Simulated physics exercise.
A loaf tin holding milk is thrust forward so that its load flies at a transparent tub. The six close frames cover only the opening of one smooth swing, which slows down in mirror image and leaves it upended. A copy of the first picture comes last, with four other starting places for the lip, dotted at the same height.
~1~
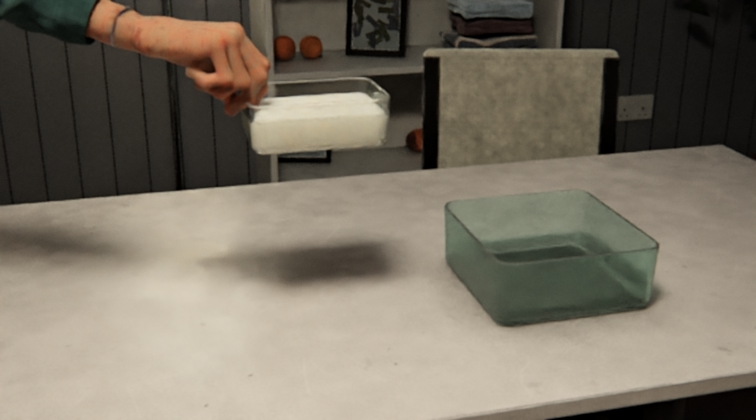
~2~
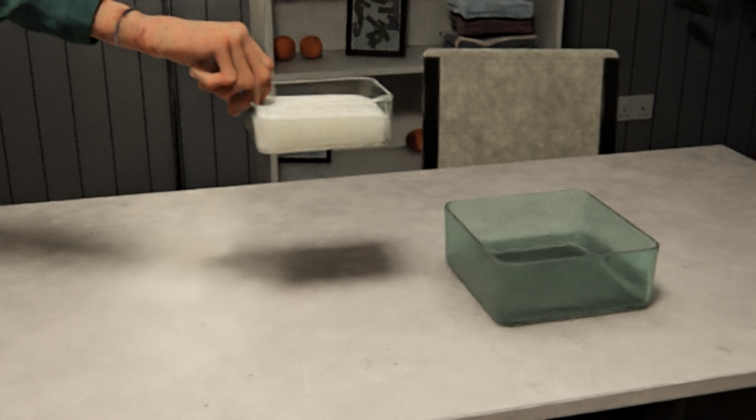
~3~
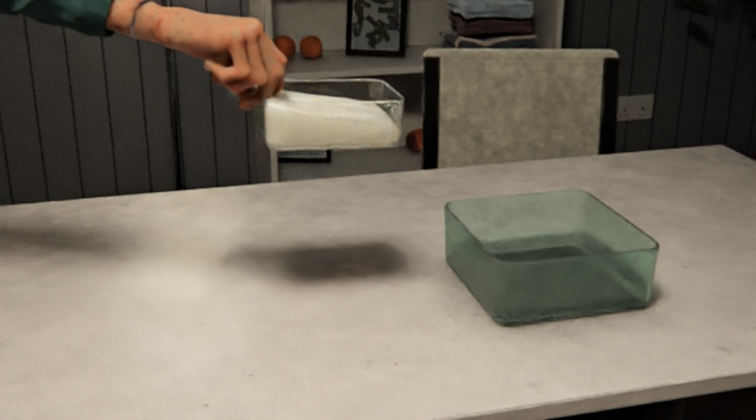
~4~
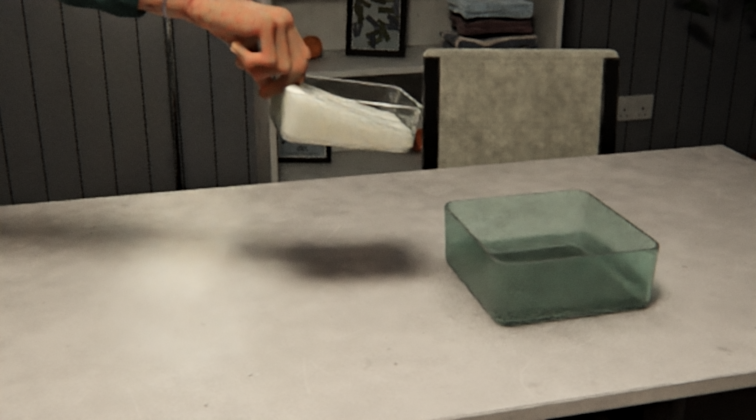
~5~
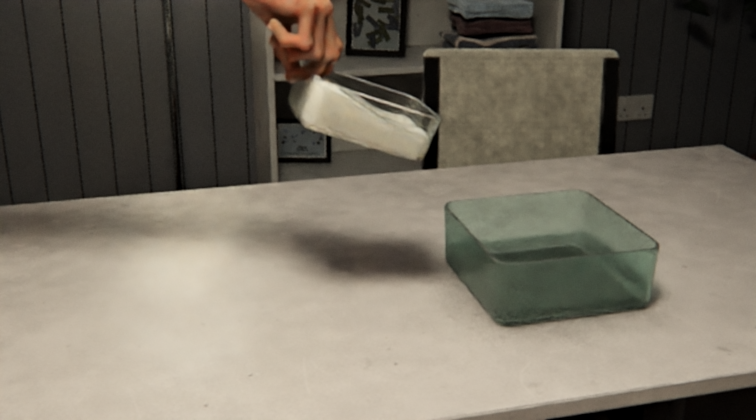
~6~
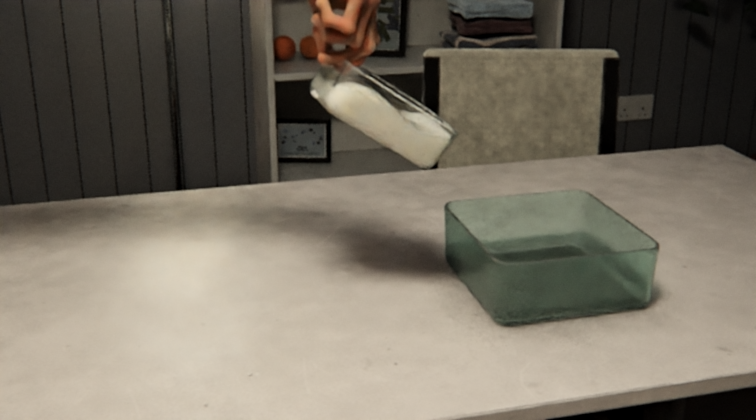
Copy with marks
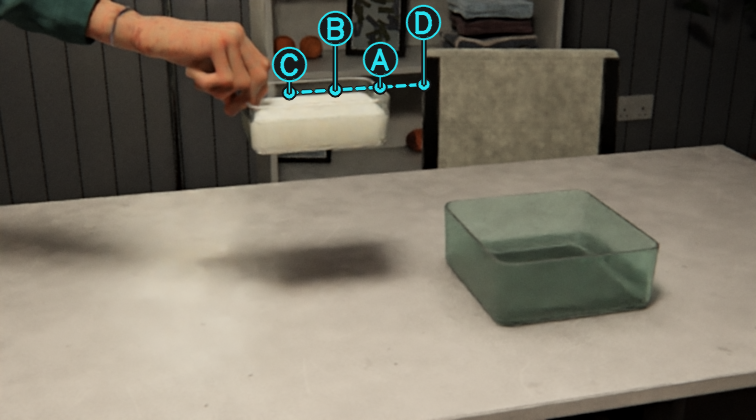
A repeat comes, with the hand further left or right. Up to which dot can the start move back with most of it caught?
C will do.
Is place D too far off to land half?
No, that is safe.
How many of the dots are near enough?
All four.
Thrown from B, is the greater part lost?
No.
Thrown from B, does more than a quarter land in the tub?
Yes.
In cyan, A at (380, 87); B at (335, 90); C at (289, 92); D at (423, 84).
Choosing A, about 88 % lands in the tub, 8 % falls short and 4 % goes beside or beyond.
Choosing B, about 70 % lands in the tub, 13 % falls short and 16 % goes beside or beyond.
Choosing C, about 63 % lands in the tub, 24 % falls short and 13 % goes beside or beyond.
Choosing D, about 69 % lands in the tub, 2 % falls short and 29 % goes beside or beyond.
